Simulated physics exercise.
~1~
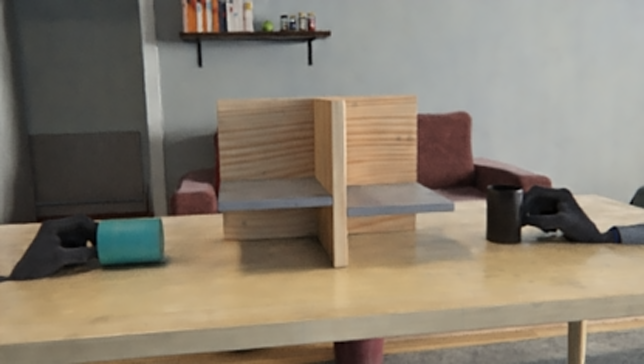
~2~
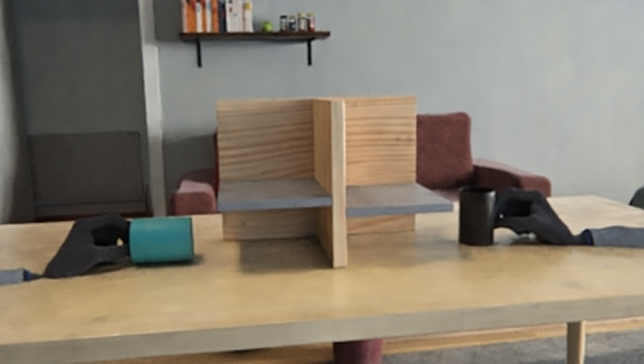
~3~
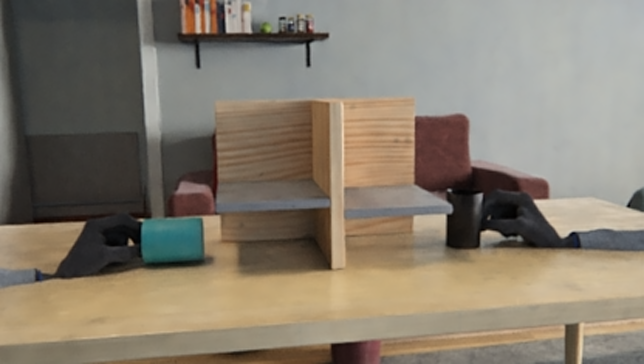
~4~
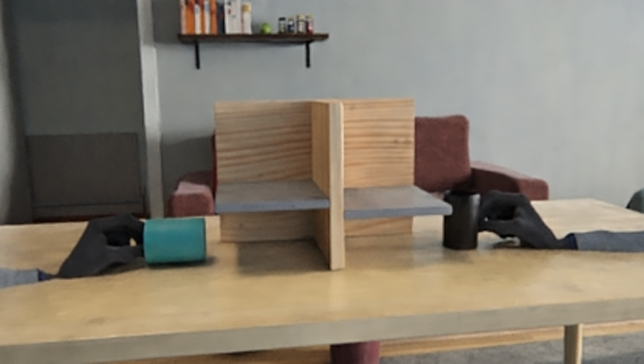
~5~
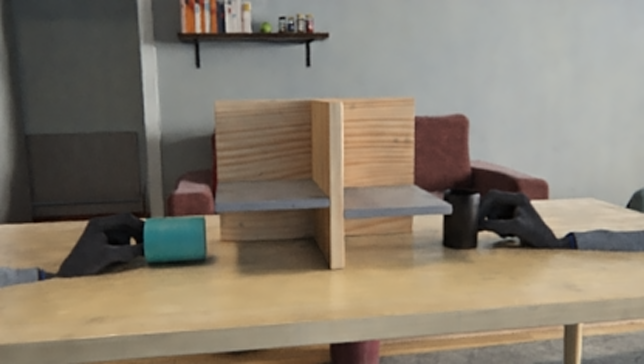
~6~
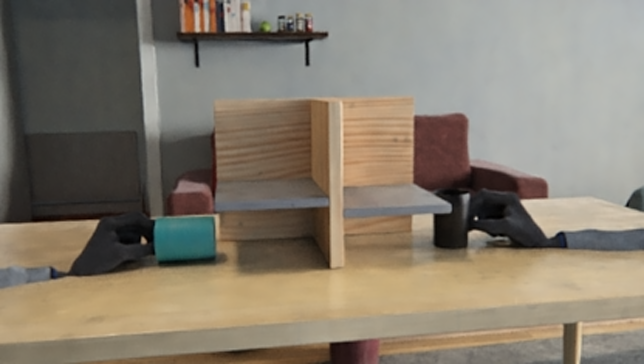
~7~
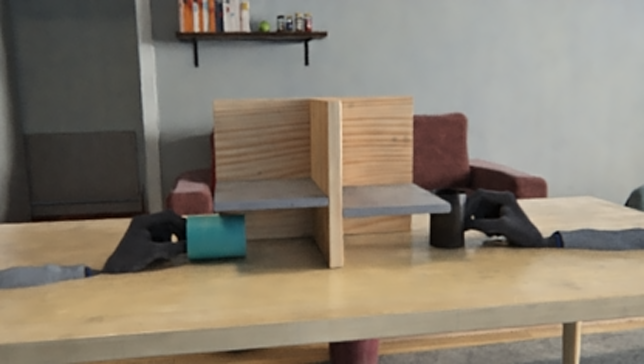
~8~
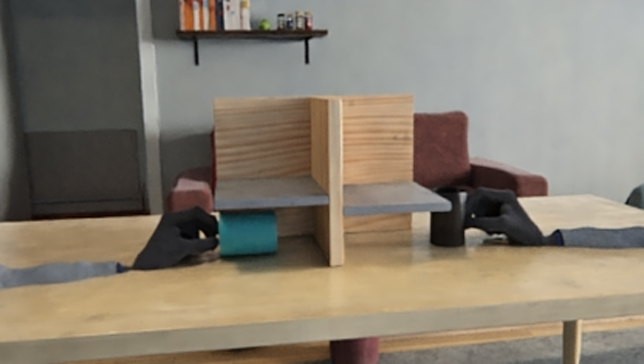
Gloved hands slide two beakers toward a two-sided shelf, the sideways turquoise one going under and the upright black one stopping at the edge.
